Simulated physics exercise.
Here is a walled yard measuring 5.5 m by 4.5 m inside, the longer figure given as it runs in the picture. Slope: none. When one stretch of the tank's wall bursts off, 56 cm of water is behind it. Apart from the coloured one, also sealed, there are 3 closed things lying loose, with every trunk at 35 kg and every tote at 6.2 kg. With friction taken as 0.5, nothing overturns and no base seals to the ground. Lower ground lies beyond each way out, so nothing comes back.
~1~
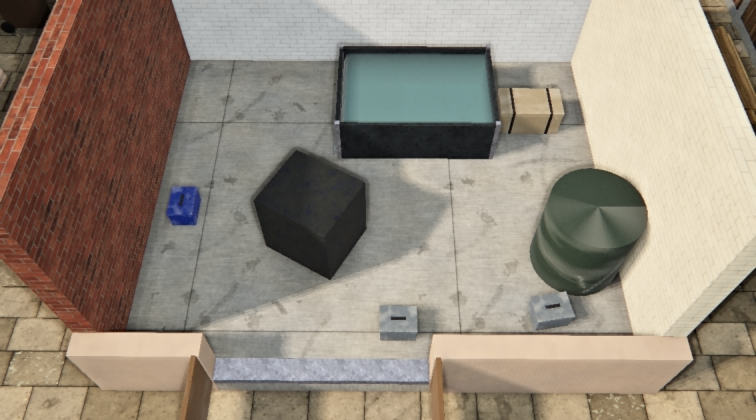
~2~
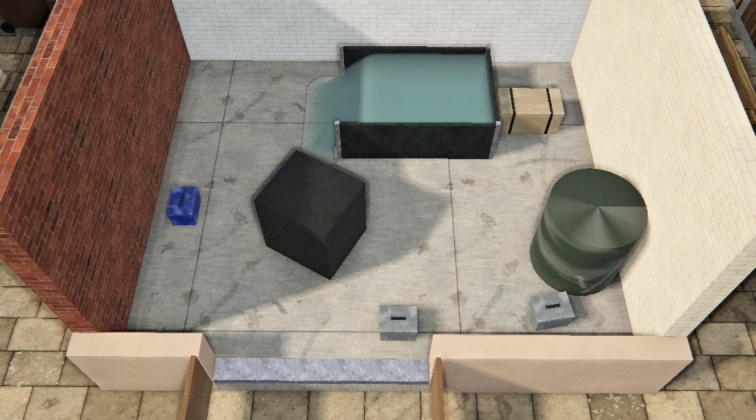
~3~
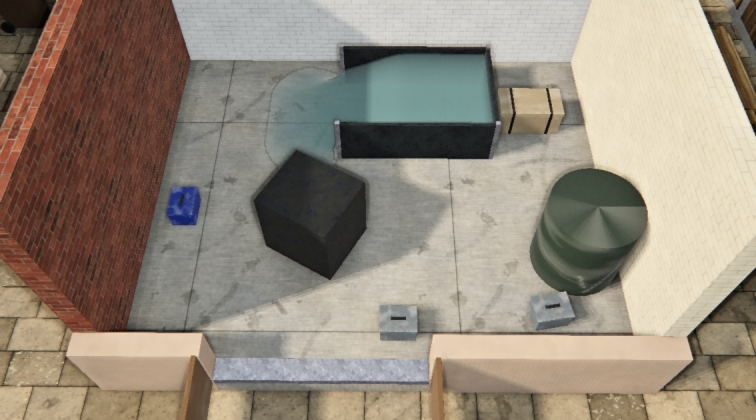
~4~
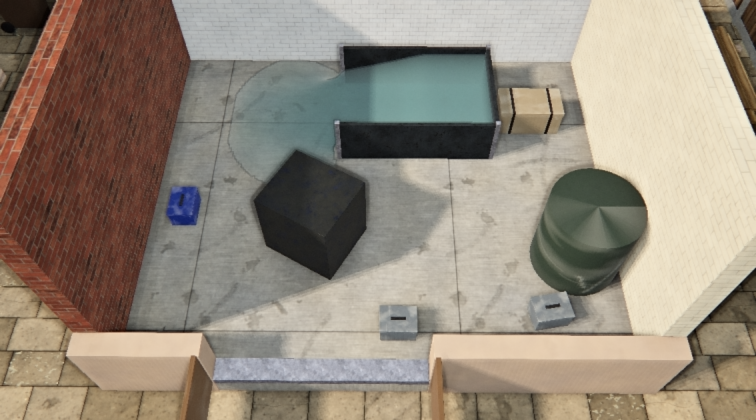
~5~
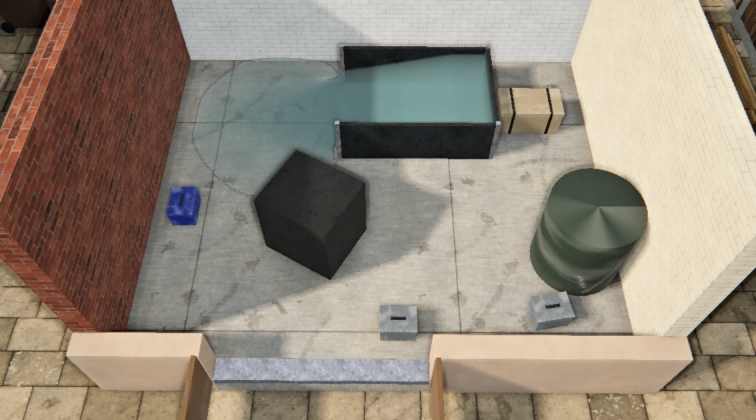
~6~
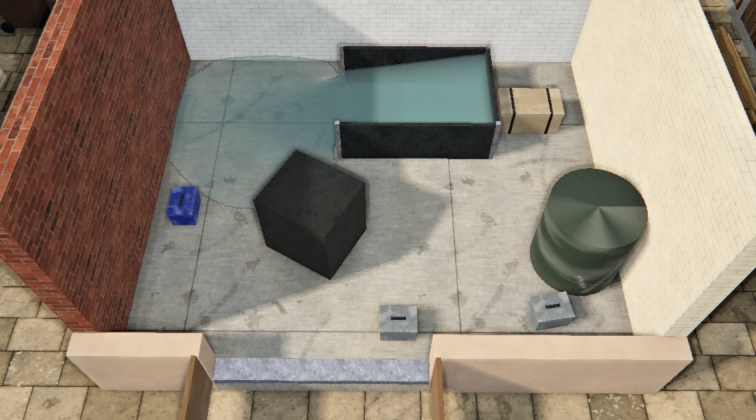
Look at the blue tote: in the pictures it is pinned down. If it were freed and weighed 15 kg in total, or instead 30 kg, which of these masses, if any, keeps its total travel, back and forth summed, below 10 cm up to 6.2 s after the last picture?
My guess is even the heavier one fails.
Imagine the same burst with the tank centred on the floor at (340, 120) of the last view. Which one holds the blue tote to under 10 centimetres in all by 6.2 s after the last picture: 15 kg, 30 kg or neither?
In that case both masses fall short.
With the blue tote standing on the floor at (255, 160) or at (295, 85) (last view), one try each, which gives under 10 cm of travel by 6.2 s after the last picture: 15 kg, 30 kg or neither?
One by one: No mass suffices; no mass suffices.
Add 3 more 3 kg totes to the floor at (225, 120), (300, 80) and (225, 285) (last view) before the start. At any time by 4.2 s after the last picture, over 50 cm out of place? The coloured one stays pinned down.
Order as listed: Outside the limit, outside the limit, outside the limit.
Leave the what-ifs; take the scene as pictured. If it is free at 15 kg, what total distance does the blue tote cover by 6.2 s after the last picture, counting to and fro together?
About 350 cm altogether.
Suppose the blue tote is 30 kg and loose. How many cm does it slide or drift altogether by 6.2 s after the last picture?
Roughly 60 centimetres altogether.
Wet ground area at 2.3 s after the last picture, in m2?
Near 12.0 m2 in all.
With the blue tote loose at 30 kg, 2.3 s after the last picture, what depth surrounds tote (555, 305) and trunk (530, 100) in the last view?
0 and 0 cm.
Then, 0.6 s after the last picture the blue tote would be 0 cm from its start with 15 kg and 0 cm from its start with 30 kg; 7 cm of water round it then.
Then, 2.3 s after the last picture the blue tote would be 161 cm from its start with 15 kg and 62 cm from its start with 30 kg; 9 cm of water round it then.
Then, 4.2 s after the last picture the blue tote would be gone out with 15 kg and 67 cm from its start with 30 kg; 10 cm of water round it then.
Then, 6.2 s after the last picture the blue tote would be gone out with 15 kg and 67 cm from its start with 30 kg; 8 cm of water round it then.
